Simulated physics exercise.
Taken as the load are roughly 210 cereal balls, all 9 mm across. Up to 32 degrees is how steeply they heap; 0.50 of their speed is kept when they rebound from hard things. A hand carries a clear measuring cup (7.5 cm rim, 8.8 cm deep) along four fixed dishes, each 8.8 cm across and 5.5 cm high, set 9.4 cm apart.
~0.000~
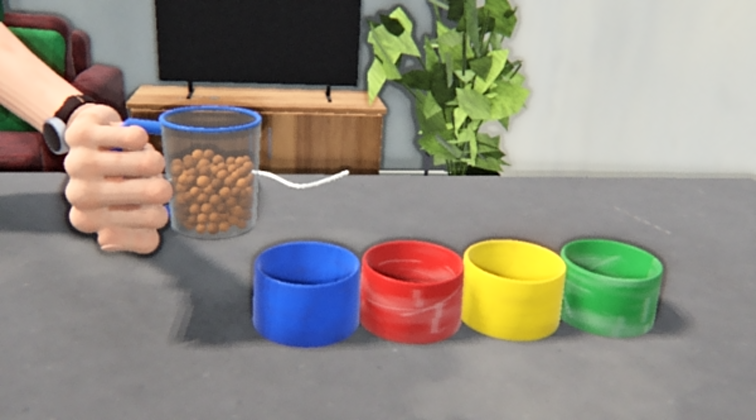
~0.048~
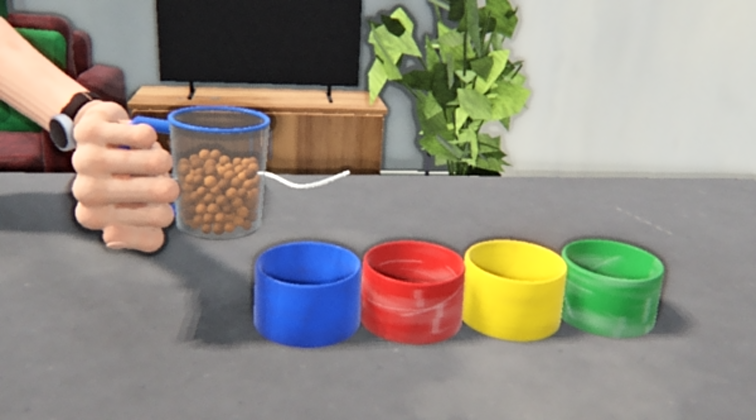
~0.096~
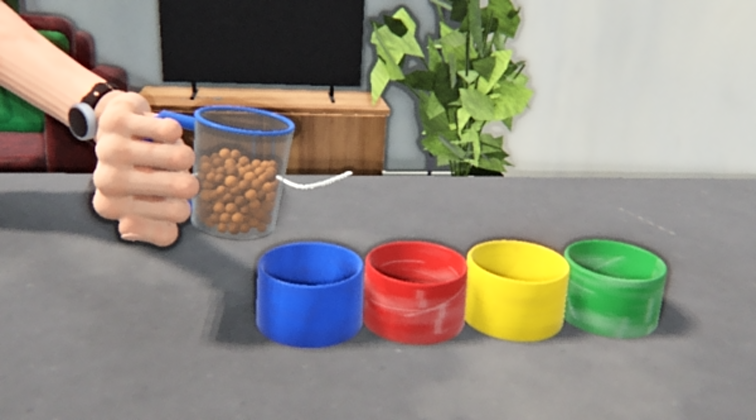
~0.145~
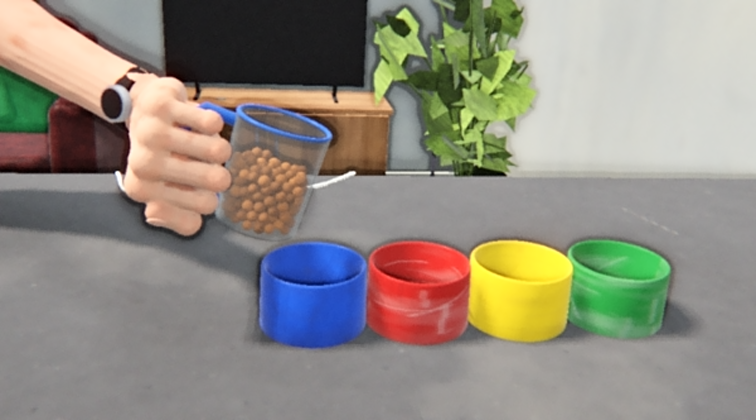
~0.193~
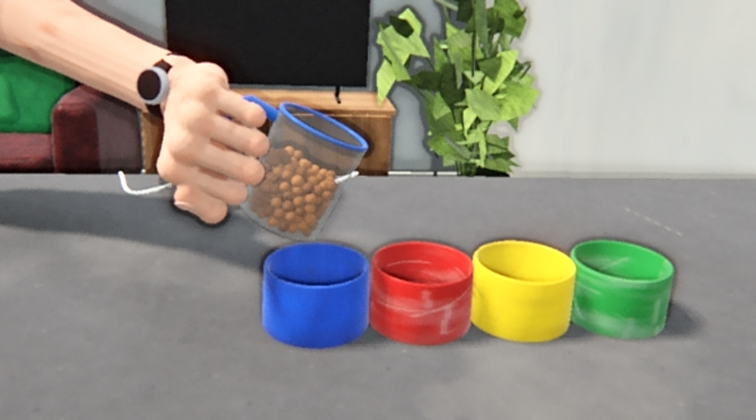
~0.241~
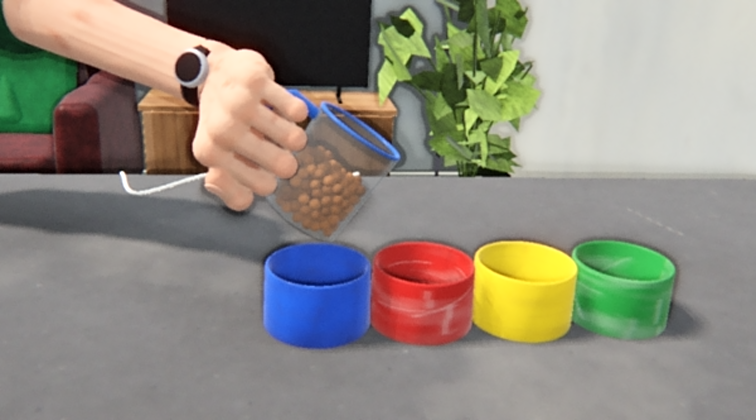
A hand holding a clear measuring cup of brown cereal balls moved to the right and tilted it steadily over a blue dish, which sat in a row beside red, yellow and green ones.
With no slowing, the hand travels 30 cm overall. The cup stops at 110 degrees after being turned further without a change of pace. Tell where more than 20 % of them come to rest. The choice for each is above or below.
Red - below it, blue - below it, green - above it, yellow - below it, counter - below it.
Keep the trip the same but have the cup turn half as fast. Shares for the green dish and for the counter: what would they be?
In that case you'd see green at 100 and the counter at 0.
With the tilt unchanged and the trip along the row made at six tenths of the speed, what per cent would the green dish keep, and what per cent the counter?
In that case green 60; counter 0.
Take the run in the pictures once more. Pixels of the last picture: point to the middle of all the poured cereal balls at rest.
(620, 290).
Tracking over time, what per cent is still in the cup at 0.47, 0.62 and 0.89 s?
At the three moments: 100, 100 and 20 percent.
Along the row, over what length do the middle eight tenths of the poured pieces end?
I'd put it at close to 5 cm.
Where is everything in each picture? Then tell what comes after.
The first frame shows cup at (213, 172), tilt 0 degrees, lip at (260, 120), moved 0.0 cm; middle of the pieces at (210, 192); blue dish at (308, 263); red dish at (414, 262); yellow dish at (515, 261); green dish at (611, 260).
The second frame shows cup at (220, 173), tilt 2 degrees, lip at (268, 122), moved 0.5 cm; middle of the pieces at (216, 192).
The third frame shows cup at (239, 173), tilt 7 degrees, lip at (293, 127), moved 1.8 cm; middle of the pieces at (234, 192).
The fourth frame shows cup at (270, 174), tilt 15 degrees, lip at (330, 136), moved 4.1 cm; middle of the pieces at (262, 192).
The fifth frame shows cup at (301, 174), tilt 24 degrees, lip at (365, 146), moved 6.3 cm; middle of the pieces at (291, 191).
The sixth frame shows cup at (330, 174), tilt 33 degrees, lip at (397, 156), moved 8.6 cm; middle of the pieces at (317, 189); blue dish at (318, 265); red dish at (424, 263); yellow dish at (526, 262); green dish at (623, 261). Its pace works out near 180 degrees a second; the hand travels 48 cm a second.
After 0.47 s, tilt 75 degrees; cup holds 100 %.
After 0.62 s, tilt 102 degrees; cup holds 100 %.
Then, at 0.89 s, tilt 110 degrees; cup holds 20 %, green 80 %.
By 1.6 s all is still; red 0 %, blue 0 %, green 100 %, yellow 0 %, counter 0 %.
